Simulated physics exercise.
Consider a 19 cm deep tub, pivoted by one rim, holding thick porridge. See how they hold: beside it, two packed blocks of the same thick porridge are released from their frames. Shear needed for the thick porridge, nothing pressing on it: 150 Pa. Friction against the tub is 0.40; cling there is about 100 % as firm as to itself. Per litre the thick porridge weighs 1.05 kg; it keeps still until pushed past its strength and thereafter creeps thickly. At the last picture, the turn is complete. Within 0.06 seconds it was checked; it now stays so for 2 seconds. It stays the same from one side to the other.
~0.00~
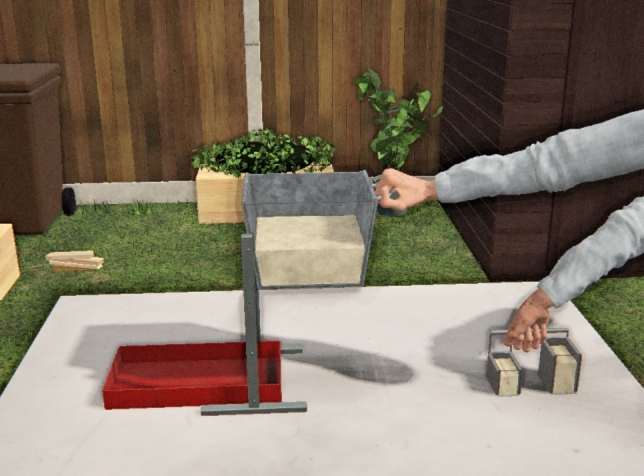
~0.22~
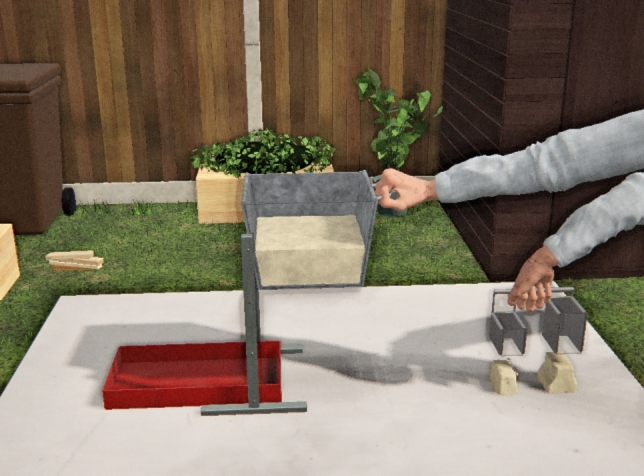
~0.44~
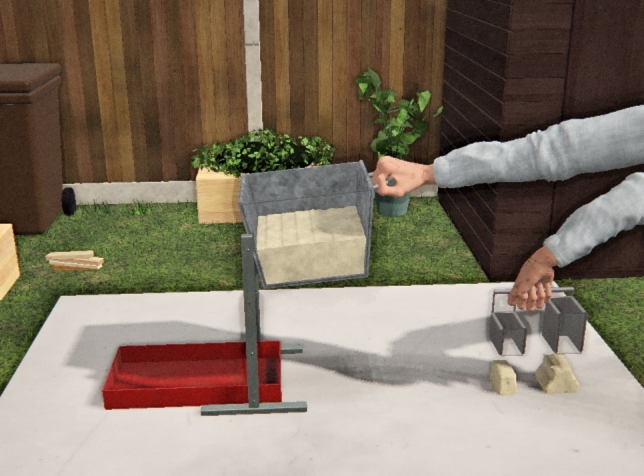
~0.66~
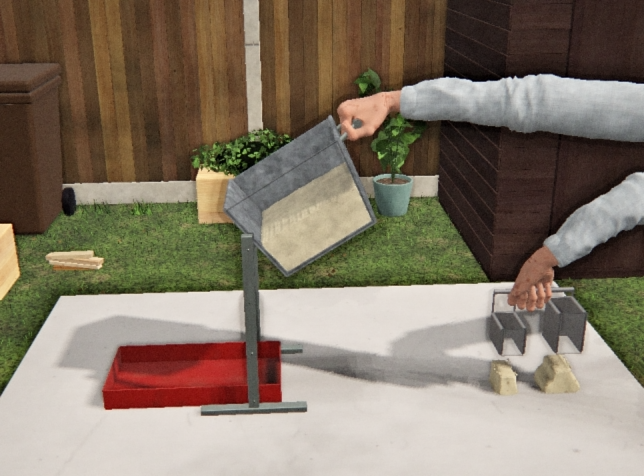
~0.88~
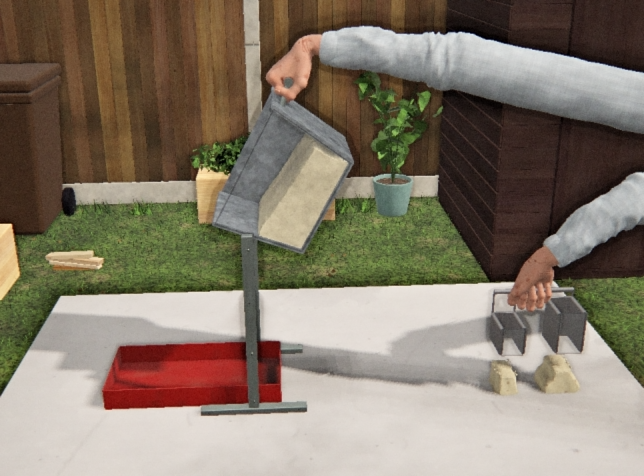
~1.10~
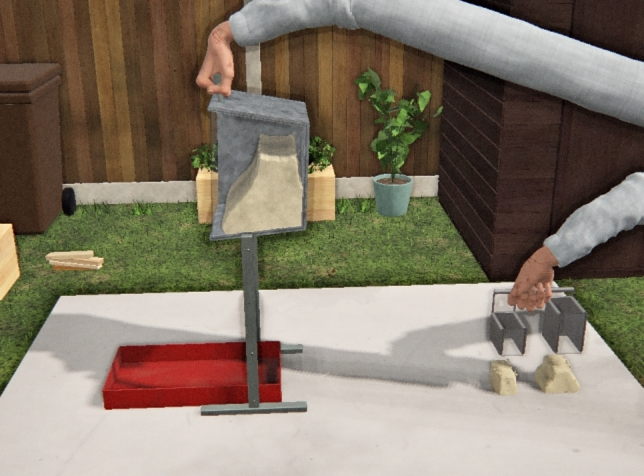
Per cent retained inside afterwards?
Retained: About 55 %.
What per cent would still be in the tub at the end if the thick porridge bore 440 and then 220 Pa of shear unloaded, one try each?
You'd see 100 percent the first time and 65 percent the second.
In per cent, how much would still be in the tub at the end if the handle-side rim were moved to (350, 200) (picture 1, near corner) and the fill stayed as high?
Around 65 percent would still be in the tub at the end.
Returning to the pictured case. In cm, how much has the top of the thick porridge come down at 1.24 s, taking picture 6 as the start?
About 5 cm.
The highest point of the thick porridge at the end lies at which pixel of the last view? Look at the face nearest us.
The highest point sits at around (284, 203).
By 1.24 s, the tub is at 88 degrees and holds 92 %.
By 1.41 s, the tub is at 88 degrees and holds 69 %.
By 1.58 s, the tub is at 88 degrees and holds 57 %.
By 1.75 s, the tub is at 88 degrees and holds 56 %.
By 3.10 s, at the end, the tub is at 88 degrees and holds 55 %.
